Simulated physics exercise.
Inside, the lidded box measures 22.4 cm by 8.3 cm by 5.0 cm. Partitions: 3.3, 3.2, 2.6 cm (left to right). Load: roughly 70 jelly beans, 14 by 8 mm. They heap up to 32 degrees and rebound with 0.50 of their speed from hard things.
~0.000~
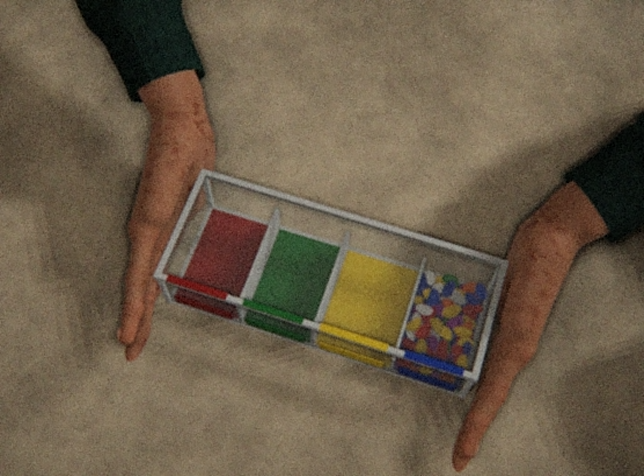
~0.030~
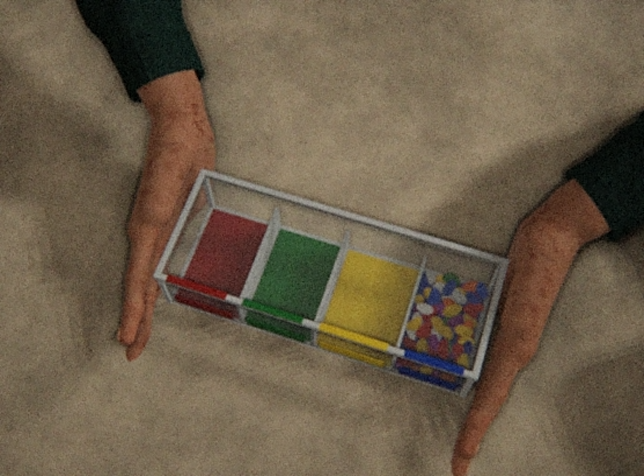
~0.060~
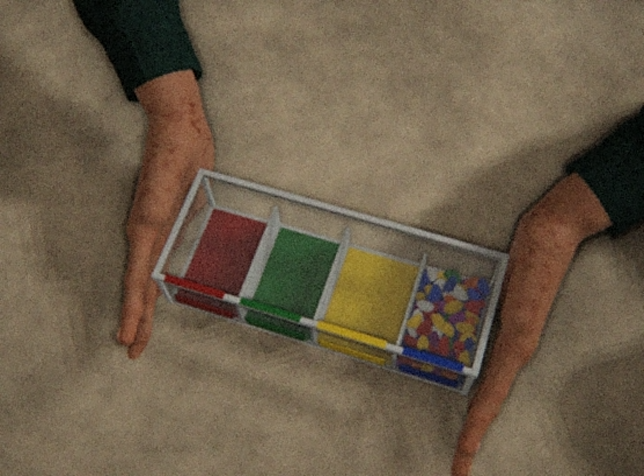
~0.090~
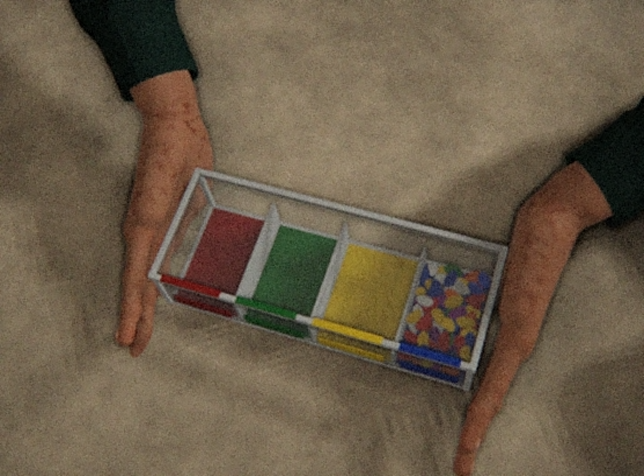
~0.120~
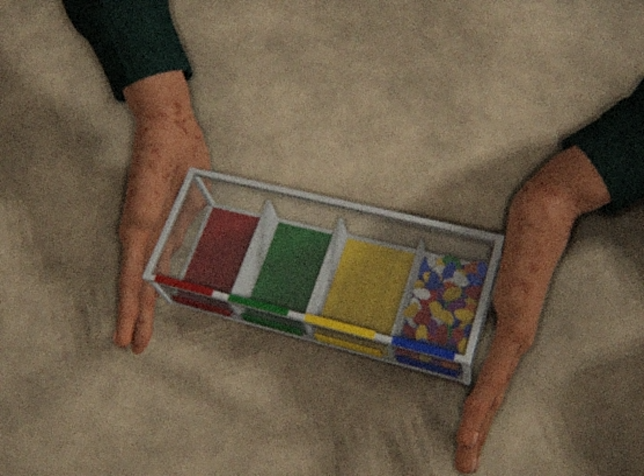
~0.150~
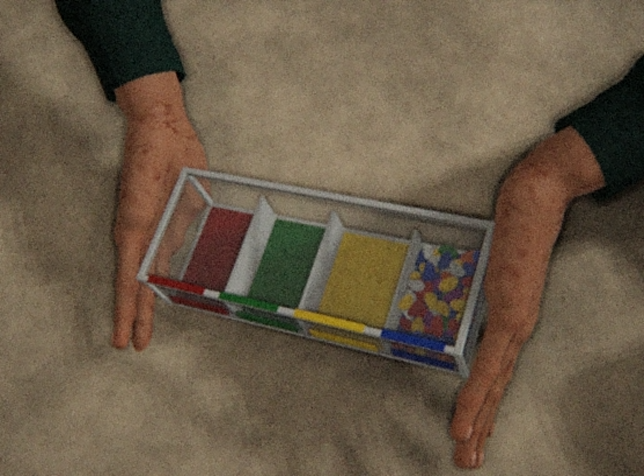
Two hands in dark green sleeves press against the ends of a clear box above a wrinkled beige cloth, seen from overhead. The box has four compartments, with red, green and yellow floors from left to right and a blue-marked one at the far right holding multicoloured jelly beans. The hands slowly tilt the box and shift it slightly left, while the camera stays still.
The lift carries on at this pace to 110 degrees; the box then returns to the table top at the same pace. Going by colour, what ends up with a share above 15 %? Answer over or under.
Red over, blue under, green over, yellow under.
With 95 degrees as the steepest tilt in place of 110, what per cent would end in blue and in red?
In that case blue 5; red 35.
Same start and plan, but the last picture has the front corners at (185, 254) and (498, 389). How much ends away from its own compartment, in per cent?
It would be near 0 per cent.
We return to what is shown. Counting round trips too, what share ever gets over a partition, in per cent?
About 100 per cent.
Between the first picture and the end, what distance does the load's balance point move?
Some 15.5 cm.
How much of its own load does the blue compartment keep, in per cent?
About 0 per cent.
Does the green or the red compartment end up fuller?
The red one has more.
After 0.79 s, tilt 110 degrees; red 10 %, blue 40 %, green 10 %, yellow 40 %.
Then, at 1.21 s, tilt 49 degrees; red 55 %, green 35 %, yellow 5 %.
Then, at 1.72 s, tilt 0 degrees; red 60 %, green 35 %, yellow 5 %.
In the end, at 2.3 s, red 60 %, blue 0 %, green 35 %, yellow 5 %.
